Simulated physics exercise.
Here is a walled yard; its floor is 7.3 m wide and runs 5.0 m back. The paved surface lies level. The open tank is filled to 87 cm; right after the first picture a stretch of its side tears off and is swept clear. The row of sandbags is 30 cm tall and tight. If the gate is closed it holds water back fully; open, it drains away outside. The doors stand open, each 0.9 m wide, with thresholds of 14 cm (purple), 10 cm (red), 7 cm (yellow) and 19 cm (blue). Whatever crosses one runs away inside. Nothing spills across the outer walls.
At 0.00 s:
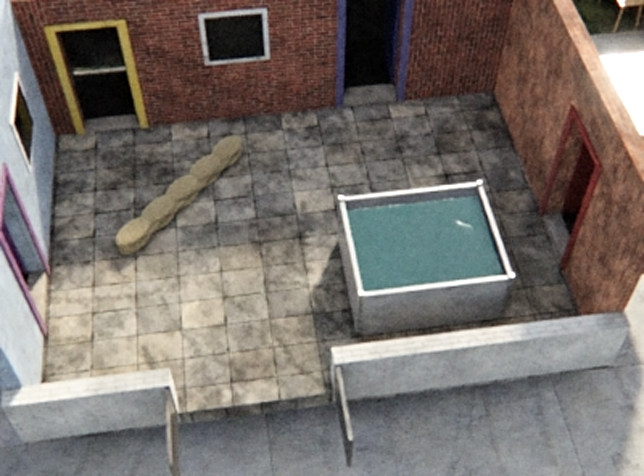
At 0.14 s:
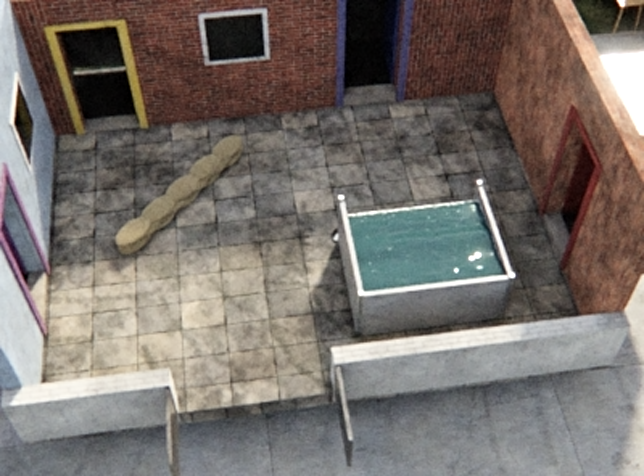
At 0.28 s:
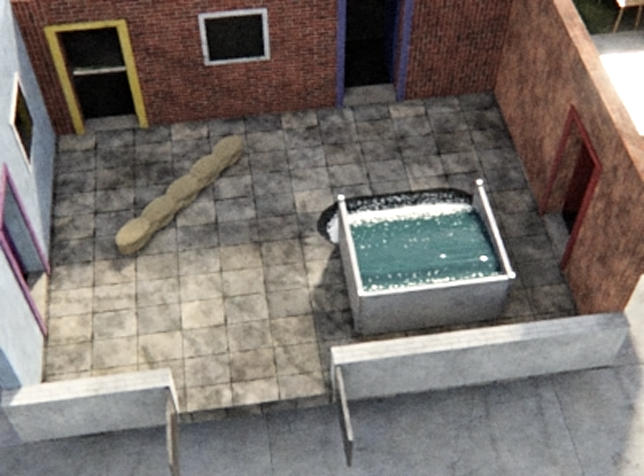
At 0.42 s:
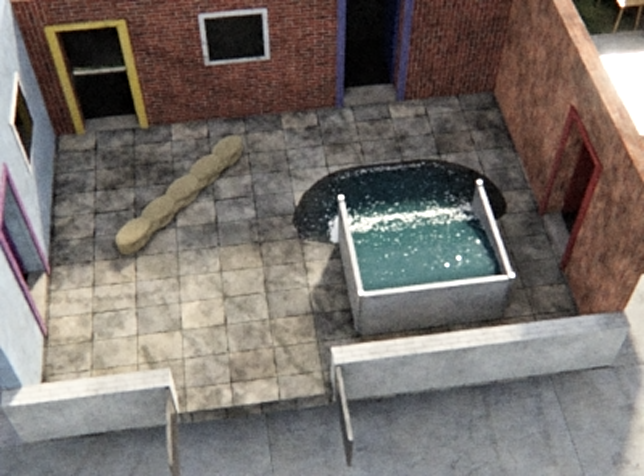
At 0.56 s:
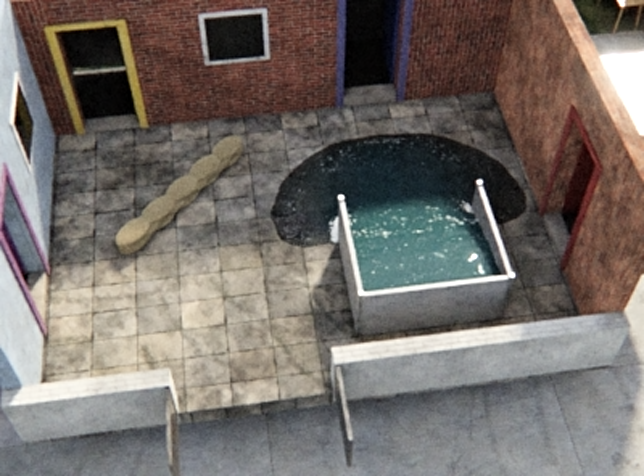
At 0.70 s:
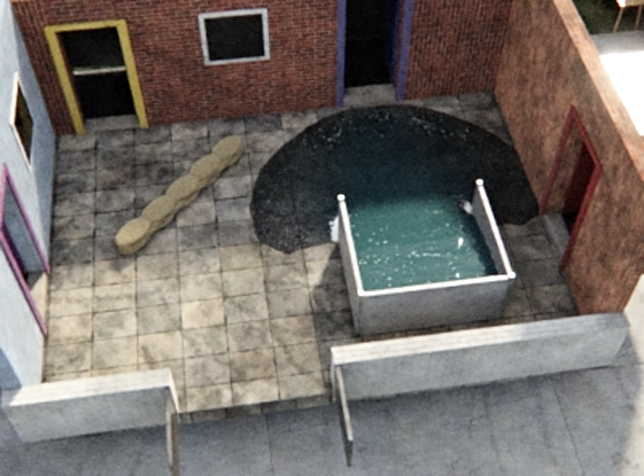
Water pouring from the open far side of a raised tank, spreading in a dark, widening pool across a paved walled yard.
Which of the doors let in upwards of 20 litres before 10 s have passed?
The water let in: At the purple door it keeps below the limit; at the red door it stays under the limit; at the yellow door it stays under the limit; at the blue door it goes over the limit.
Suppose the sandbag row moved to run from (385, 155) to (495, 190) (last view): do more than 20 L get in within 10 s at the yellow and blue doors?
Then: Yellow over, blue past it.
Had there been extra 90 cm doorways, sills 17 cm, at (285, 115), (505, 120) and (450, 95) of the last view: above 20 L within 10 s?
In that order: Above, above, past it.
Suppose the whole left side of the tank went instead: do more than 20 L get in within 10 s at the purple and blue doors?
Then: Purple over, blue not over.
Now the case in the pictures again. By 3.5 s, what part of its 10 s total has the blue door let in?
About 100 per cent.
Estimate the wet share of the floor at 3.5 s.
About 60 per cent.
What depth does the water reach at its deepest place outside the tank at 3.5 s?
Roughly 21 cm.
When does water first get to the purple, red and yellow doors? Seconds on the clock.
Arrival: Purple 3.6 s, red 1.4 s, yellow 2.0 s.
After 1.4 s water covers 35 % of the floor and is deepest (46 cm) near (491, 97); purple door not reached, red door 1 cm at the sill, 0 L in, yellow door not reached, blue door 34 cm at the sill, 114 L in.
After 2.2 s water covers 40 % of the floor and is deepest (38 cm) near (428, 103); purple door not reached, red door 1 cm at the sill, 0 L in, yellow door 4 cm at the sill, 0 L in, blue door 32 cm at the sill, 225 L in.
After 3.5 s water covers 60 % of the floor and is deepest (21 cm) near (56, 141); purple door not reached, red door 7 cm at the sill, 0 L in, yellow door 5 cm at the sill, 0 L in, blue door 17 cm at the sill, 263 L in.
After 6.0 s water covers 90 % of the floor and is deepest (15 cm) near (98, 406); purple door 5 cm at the sill, 0 L in, red door 7 cm at the sill, 0 L in, yellow door 5 cm at the sill, 3 L in, blue door 7 cm at the sill, 265 L in.
After 10.0 s water covers 95 % of the floor and is deepest (10 cm) near (125, 258); purple door 8 cm at the sill, 0 L in, red door 7 cm at the sill, 0 L in, yellow door 5 cm at the sill, 5 L in, blue door 4 cm at the sill, 265 L in.
